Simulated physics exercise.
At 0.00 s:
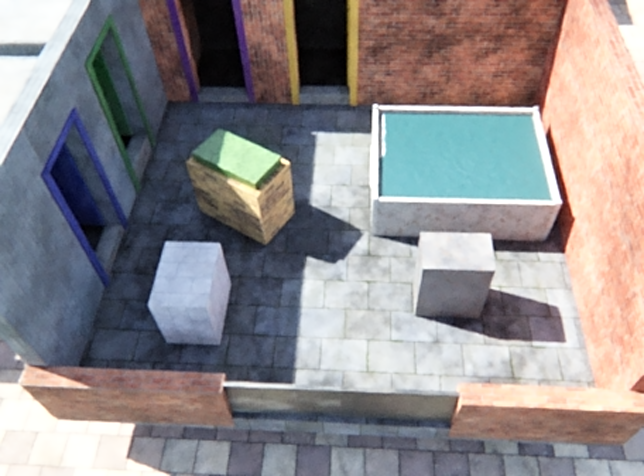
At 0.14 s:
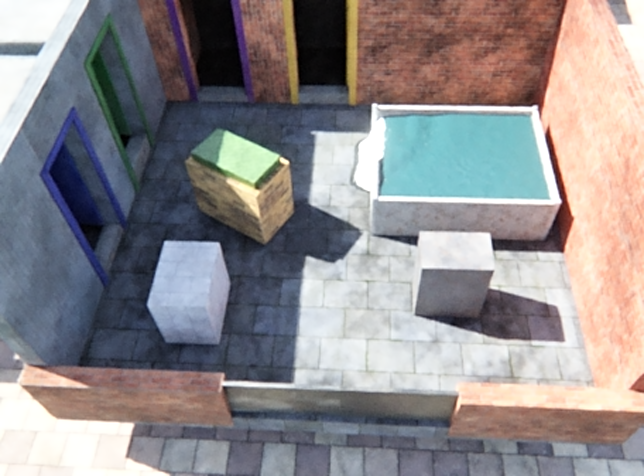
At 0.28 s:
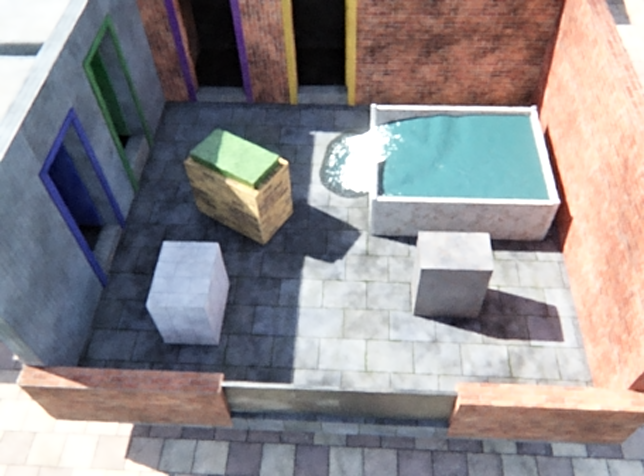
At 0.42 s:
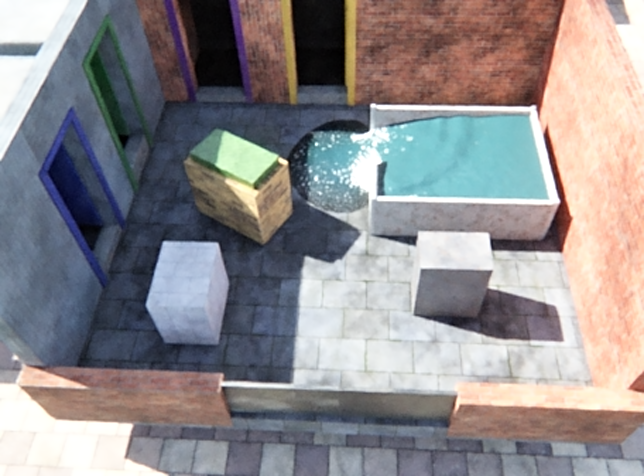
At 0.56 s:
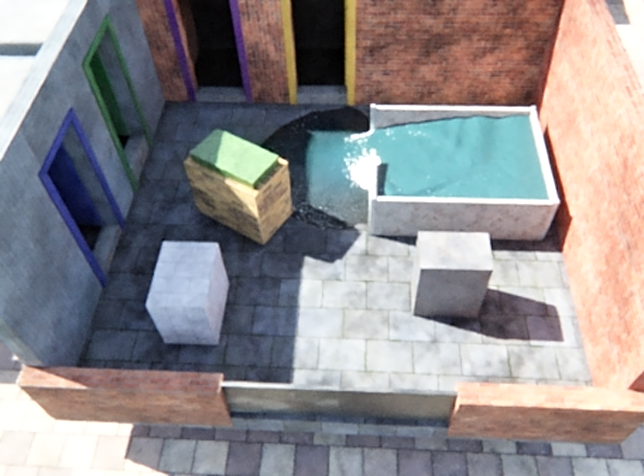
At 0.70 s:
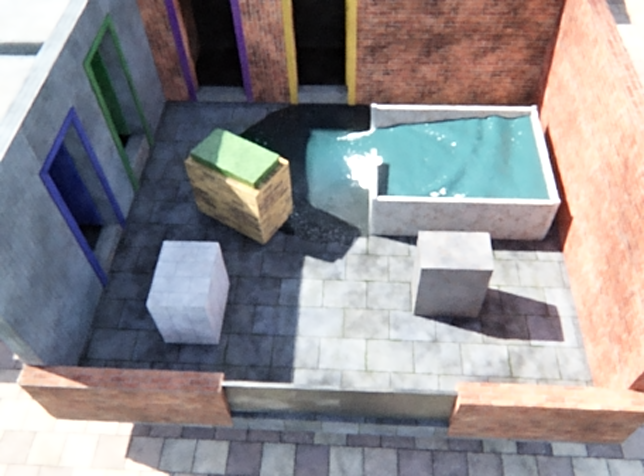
A tank of blue-green water with pale walls stands at the back right of a paved yard enclosed by grey and brick walls, seen from high above. A green-topped, tan block stands left of centre, with a white block, a grey block, and blue, green, purple and yellow doorways around. Water bursts from the tank's left side, foaming white, and spreads leftward across the darkening paving behind the tan block, while the camera stays still.
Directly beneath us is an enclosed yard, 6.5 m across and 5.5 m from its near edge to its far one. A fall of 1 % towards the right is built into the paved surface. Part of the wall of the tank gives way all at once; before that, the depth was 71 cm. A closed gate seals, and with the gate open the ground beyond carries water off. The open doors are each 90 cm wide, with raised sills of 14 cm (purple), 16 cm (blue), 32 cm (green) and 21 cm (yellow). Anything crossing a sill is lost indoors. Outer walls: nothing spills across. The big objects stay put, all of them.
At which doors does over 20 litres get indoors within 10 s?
My prediction: At the purple door the limit will be crossed, at the blue door the limit will not be crossed, at the green door the limit will not be crossed, at the yellow door the limit will not be crossed.
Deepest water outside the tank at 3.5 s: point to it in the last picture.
In the last picture, around (195, 106).
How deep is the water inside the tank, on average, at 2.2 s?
Roughly 43 centimetres.
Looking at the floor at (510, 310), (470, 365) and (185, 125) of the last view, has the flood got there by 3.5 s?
Untouched, untouched, soaked.
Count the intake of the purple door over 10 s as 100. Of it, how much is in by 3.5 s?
About 45%.
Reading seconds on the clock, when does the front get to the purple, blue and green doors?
Times: Purple 1.1 seconds, blue 2.2 seconds, green 1.1 seconds.
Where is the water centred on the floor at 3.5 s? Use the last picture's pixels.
About (341, 176).
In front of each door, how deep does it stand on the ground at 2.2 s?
You'd see purple at 16 cm, blue at 1 cm, green at 22 cm and yellow at 16 cm.
After 1.4 s water covers 30 % of the floor and is deepest (39 cm) near (366, 160); purple door 15 cm at the sill, 0 L in, blue door not reached, green door 20 cm at the sill, 0 L in, yellow door 22 cm at the sill, 0 L in.
After 2.2 s water covers 35 % of the floor and is deepest (50 cm) near (165, 105); purple door 16 cm at the sill, 1 L in, blue door 1 cm at the sill, 0 L in, green door 22 cm at the sill, 0 L in, yellow door 16 cm at the sill, 1 L in.
After 3.5 s water covers 55 % of the floor and is deepest (32 cm) near (195, 106); purple door 29 cm at the sill, 64 L in, blue door 8 cm at the sill, 0 L in, green door 23 cm at the sill, 1 L in, yellow door 12 cm at the sill, 2 L in.
After 6.0 s water covers 80 % of the floor and is deepest (22 cm) near (145, 328); purple door 18 cm at the sill, 133 L in, blue door 8 cm at the sill, 0 L in, green door 16 cm at the sill, 1 L in, yellow door 14 cm at the sill, 2 L in.
After 10.0 s water covers 95 % of the floor and is deepest (18 cm) near (544, 207); purple door 11 cm at the sill, 142 L in, blue door 9 cm at the sill, 0 L in, green door 10 cm at the sill, 1 L in, yellow door 10 cm at the sill, 2 L in.
